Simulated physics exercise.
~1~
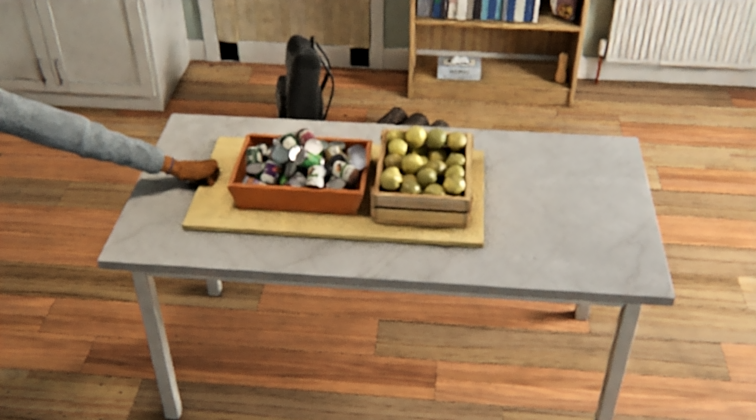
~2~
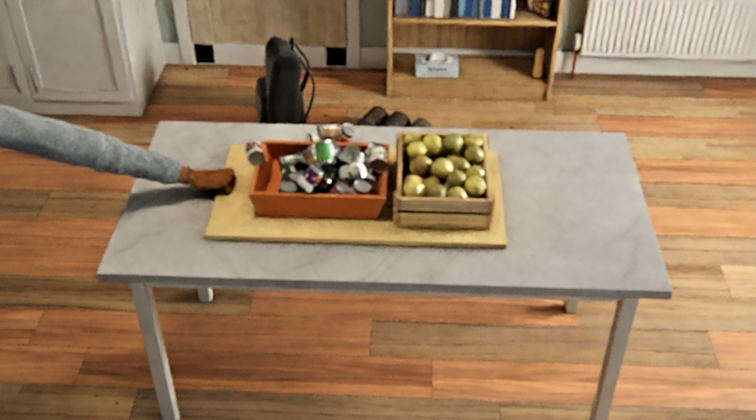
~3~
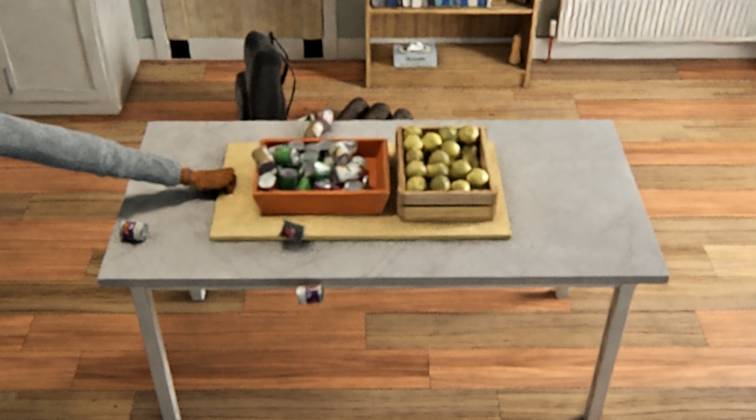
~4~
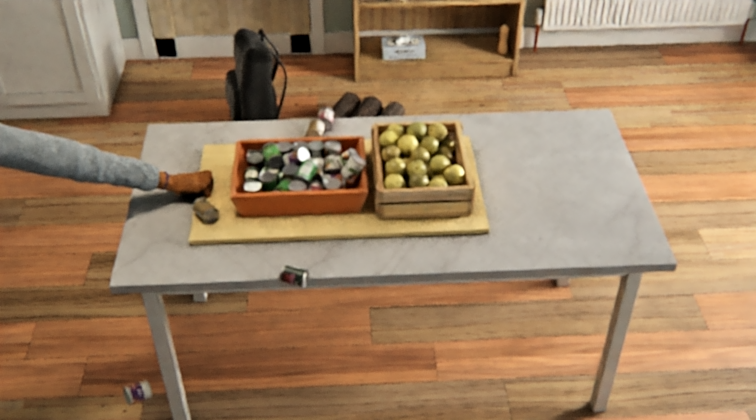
In a room with a wooden floor, a gray table holds a yellowish board carrying an orange crate of small tins and a wooden crate of yellow apples. A gloved hand on a long gray-sleeved arm reaches in from the left to the board's edge. The board shifts right, and the tins jumble up, some tipping over the orange crate's rim. More tins come out, scattering on the tabletop and past its front edge. The board then moves back left, ending with a tin at the table's front edge, another near the floor, and the apples still in their crate.
